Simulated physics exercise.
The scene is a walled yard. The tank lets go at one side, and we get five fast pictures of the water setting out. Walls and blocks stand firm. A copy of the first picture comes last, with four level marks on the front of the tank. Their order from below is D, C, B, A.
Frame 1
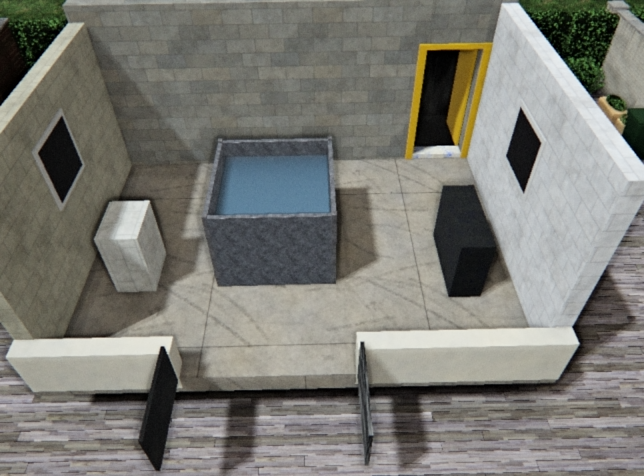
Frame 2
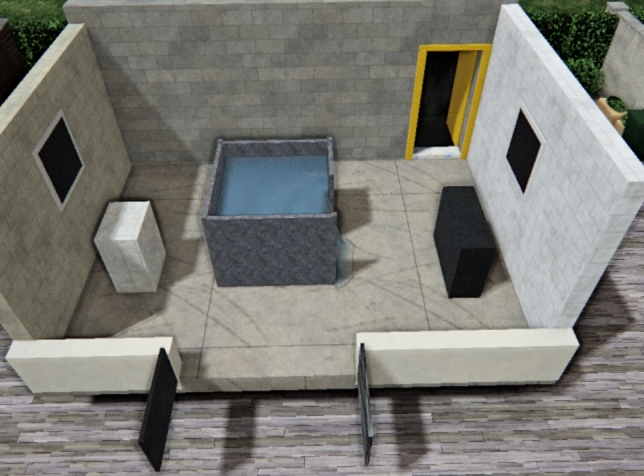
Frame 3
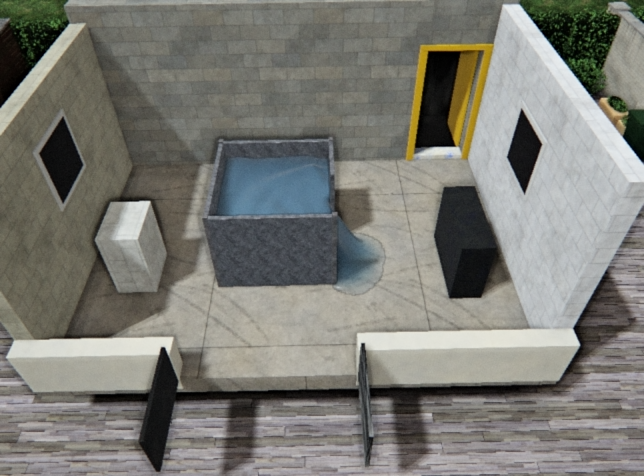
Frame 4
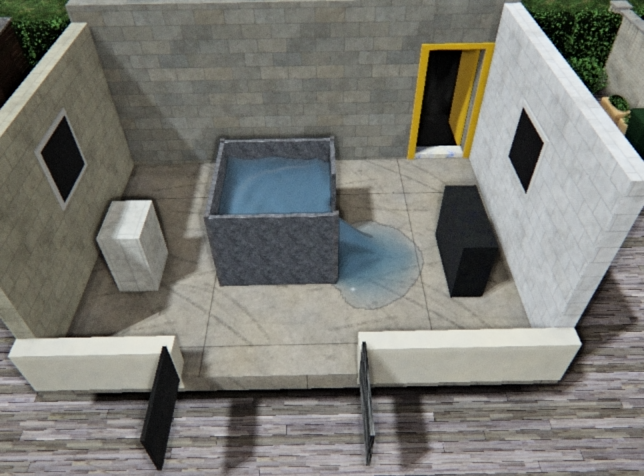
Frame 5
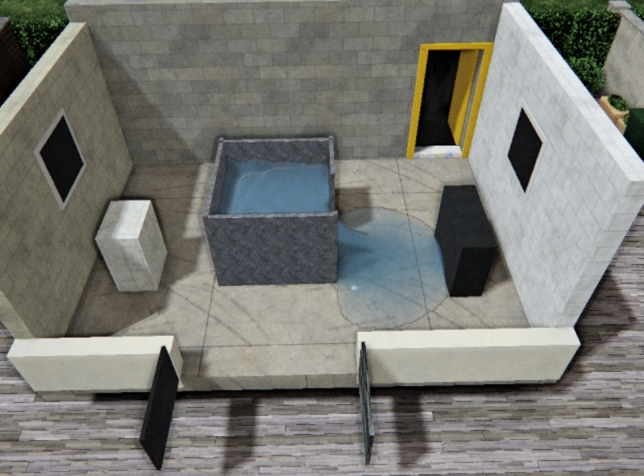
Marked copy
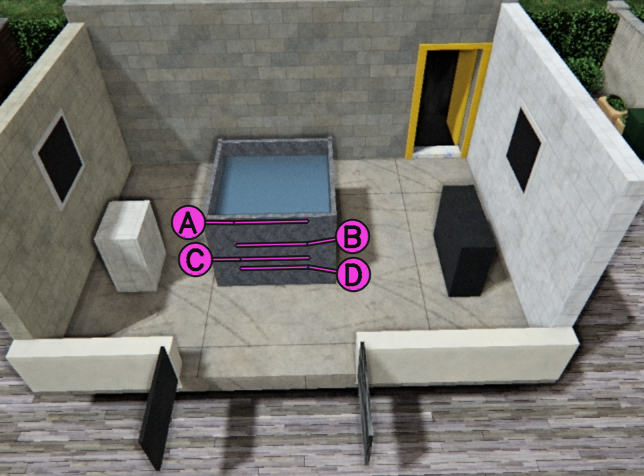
A square dark stone tank of blue water stands in a walled yard, seen from high in front by a still camera. A pale block sits to its left and a black one to its right, with a yellow doorway behind and an open gate in the low cream front wall. Water pours from the tank's right side and spreads across the paving in a widening puddle, reaching the black block.
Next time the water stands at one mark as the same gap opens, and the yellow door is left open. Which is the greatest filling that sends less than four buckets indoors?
That is level D.
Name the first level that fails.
That is level C.
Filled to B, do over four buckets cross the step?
Yes.
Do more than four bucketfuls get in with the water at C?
Yes, that goes wrong.
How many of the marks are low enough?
One of the four.
On the marked copy, A at (270, 221); B at (272, 244); C at (274, 258); D at (275, 267); from the bottom up D, C, B, A.
If A is chosen, dozens of bucketfuls pour in.
If B is chosen, dozens of bucketfuls pour in.
If C is chosen, about 10 bucketfuls get in.
If D is chosen, a bucket or two gets in.
